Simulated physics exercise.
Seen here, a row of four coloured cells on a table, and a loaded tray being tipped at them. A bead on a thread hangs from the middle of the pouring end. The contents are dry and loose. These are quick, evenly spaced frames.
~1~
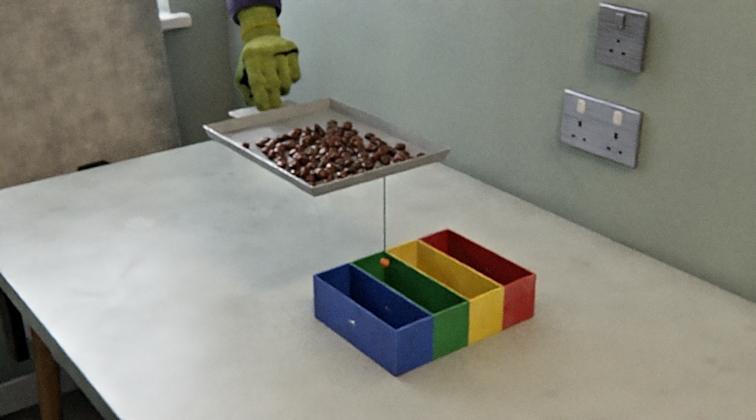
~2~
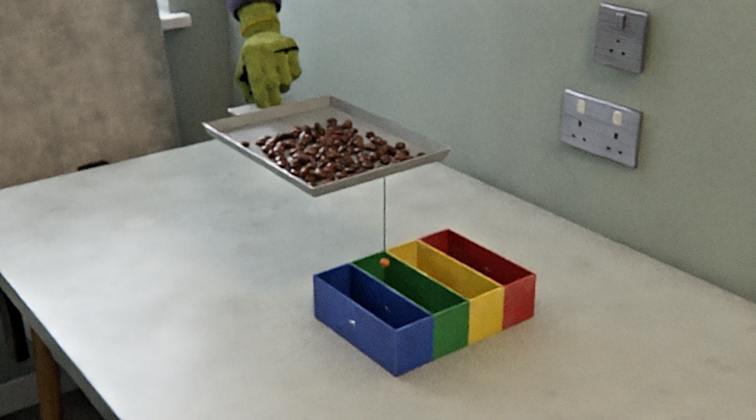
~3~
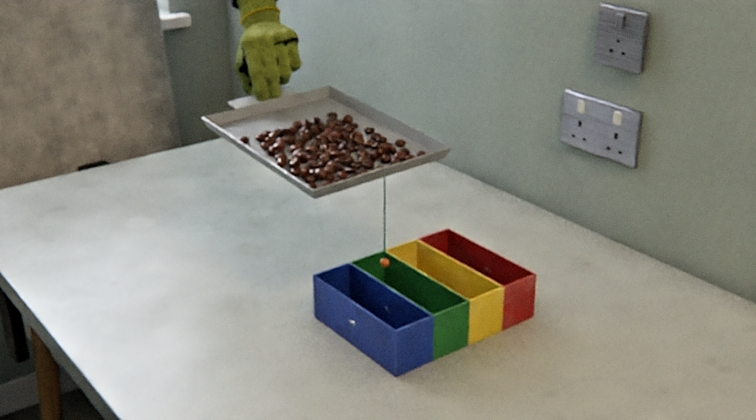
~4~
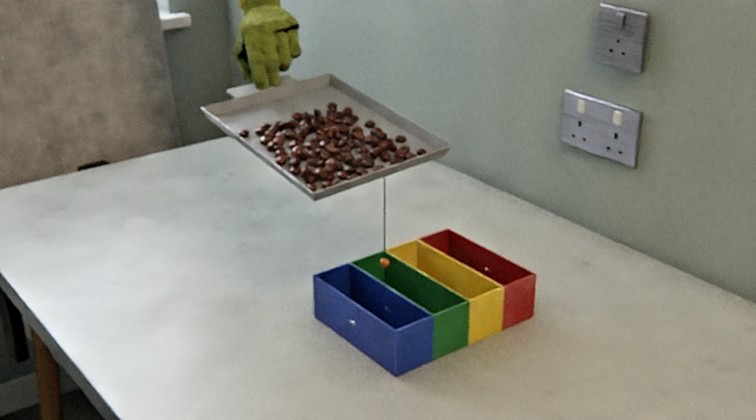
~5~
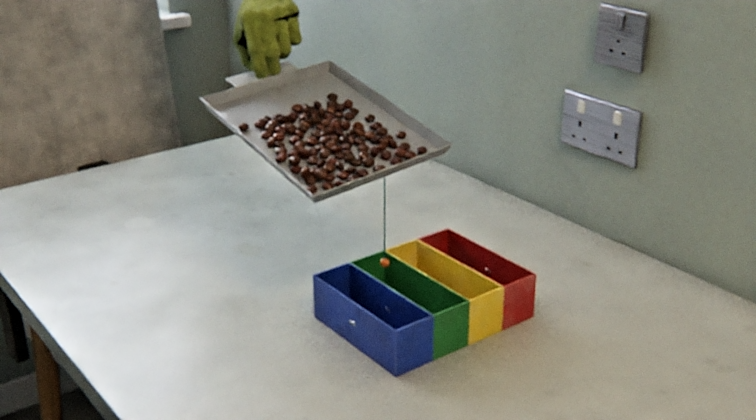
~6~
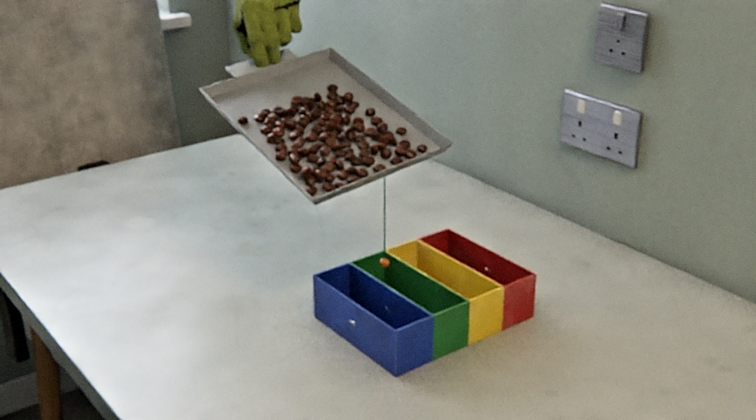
The footage shows a green-gloved hand at the far side of a tray of small brown pieces above blue, green, yellow and red cells, gradually raising that side so the tray slopes more steeply toward the cells.
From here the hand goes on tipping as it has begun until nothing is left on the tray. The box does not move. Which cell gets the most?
The blue cell gets the most.
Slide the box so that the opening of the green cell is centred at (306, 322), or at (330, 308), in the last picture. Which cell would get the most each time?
The first try: Yellow. The second: The green one.
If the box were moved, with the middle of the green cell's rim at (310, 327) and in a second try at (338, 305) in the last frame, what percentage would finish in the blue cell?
The first gives 0 %, the second 10 %.
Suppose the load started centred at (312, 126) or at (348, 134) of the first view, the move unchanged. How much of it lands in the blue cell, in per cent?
First some 20, then 20 per cent.
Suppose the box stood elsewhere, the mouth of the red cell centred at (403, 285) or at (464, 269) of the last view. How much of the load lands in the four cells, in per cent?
The first gives 100 %, the second 70 %.
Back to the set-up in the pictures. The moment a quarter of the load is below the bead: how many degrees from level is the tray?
Near 75 degrees.
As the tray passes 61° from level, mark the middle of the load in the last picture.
At about (341, 171).
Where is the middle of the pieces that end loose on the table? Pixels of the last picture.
Around (331, 362).
Soon, tray tipped steeply; nearly all on the tray; a stray few in the blue cell; a small part falling or outside the box.
A while on, tray tipped past a quarter turn; about a quarter in the blue cell; a small part in the green cell; about two thirds falling or outside the box.
Towards the end, tray tipped past a quarter turn; about a quarter in the blue cell; a small part in the green cell; about two thirds falling or outside the box.
Finally, tray tipped past a quarter turn; about a quarter in the blue cell; a small part in the green cell; none in the yellow cell; none in the red cell; about two thirds outside the box.
